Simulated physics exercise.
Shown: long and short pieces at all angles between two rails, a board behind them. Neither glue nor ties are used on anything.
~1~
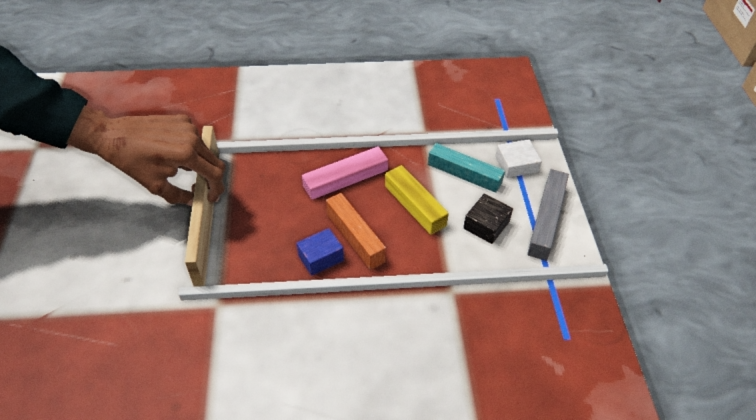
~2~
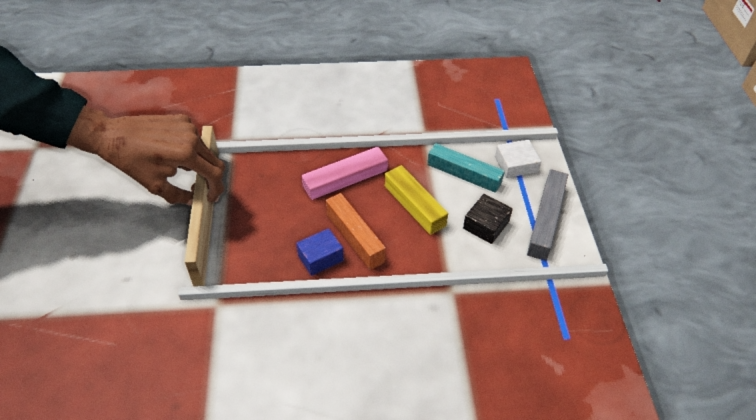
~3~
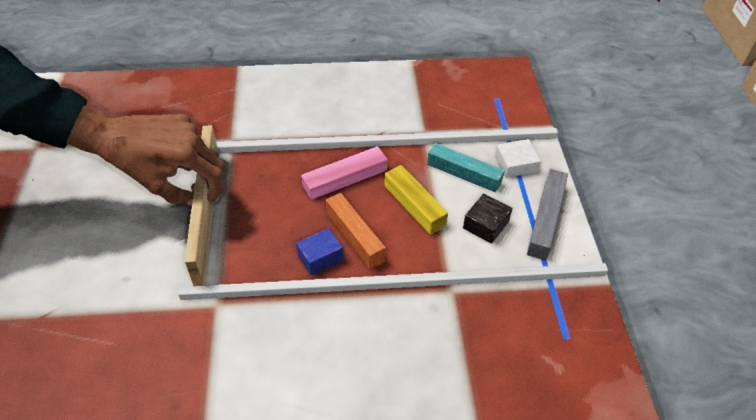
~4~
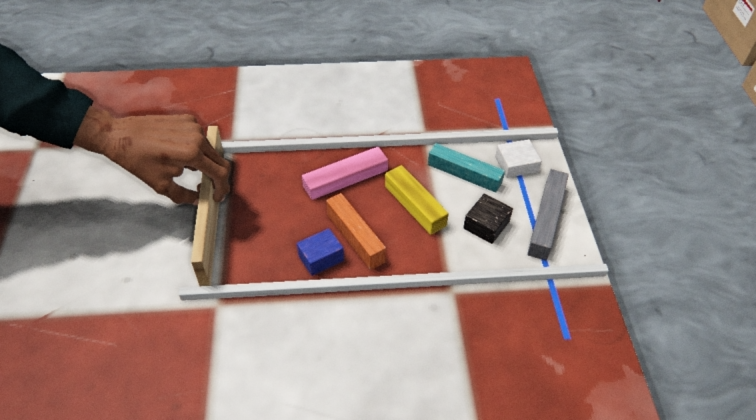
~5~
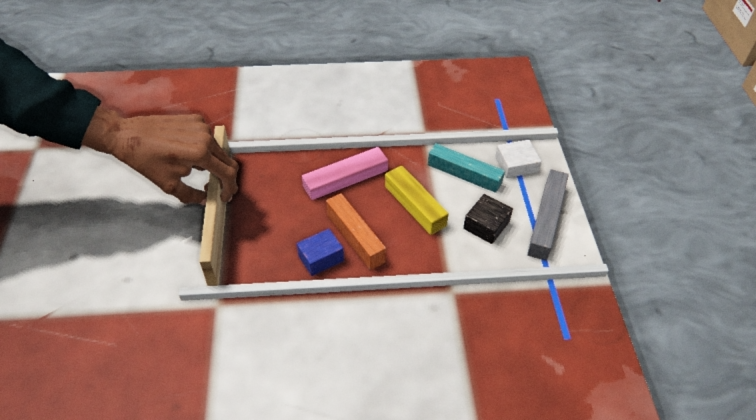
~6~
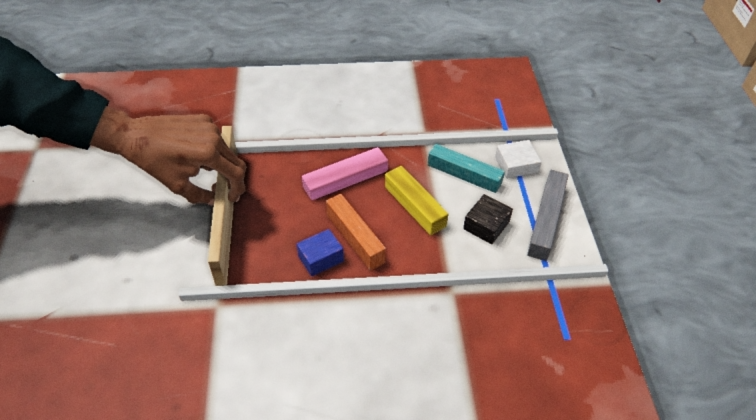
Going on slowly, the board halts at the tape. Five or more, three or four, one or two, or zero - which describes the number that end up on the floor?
That would be three or four.
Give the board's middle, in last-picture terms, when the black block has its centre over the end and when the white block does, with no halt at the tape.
I reckon its middle sits around (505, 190) and then around (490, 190).
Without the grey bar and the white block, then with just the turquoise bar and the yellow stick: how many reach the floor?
The first try gives 2, the second gives 2.
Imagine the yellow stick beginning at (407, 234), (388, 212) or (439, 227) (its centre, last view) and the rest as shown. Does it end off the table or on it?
The yellow stick survives; stays on; does not fall.
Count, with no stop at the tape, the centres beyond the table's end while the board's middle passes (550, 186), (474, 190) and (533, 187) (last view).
Past-the-end tally - position 1: 6, position 2: 0, position 3: 4.
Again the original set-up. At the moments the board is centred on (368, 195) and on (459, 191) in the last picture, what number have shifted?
Tally at point one: 5; at point two: 8.
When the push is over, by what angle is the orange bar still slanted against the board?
It works out to near 35°.
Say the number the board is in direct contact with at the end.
Count: 3.
Soon after, none off yet; grey bar at rest near (549, 214); white block at rest near (518, 159); black block at rest near (488, 219).
Then, none off yet; grey bar moving near (555, 215); white block moving near (523, 159); black block moved about its own width near (520, 212).
At rest, the number that fall off is three or four; fallen, turquoise bar, black block, white block and grey bar.
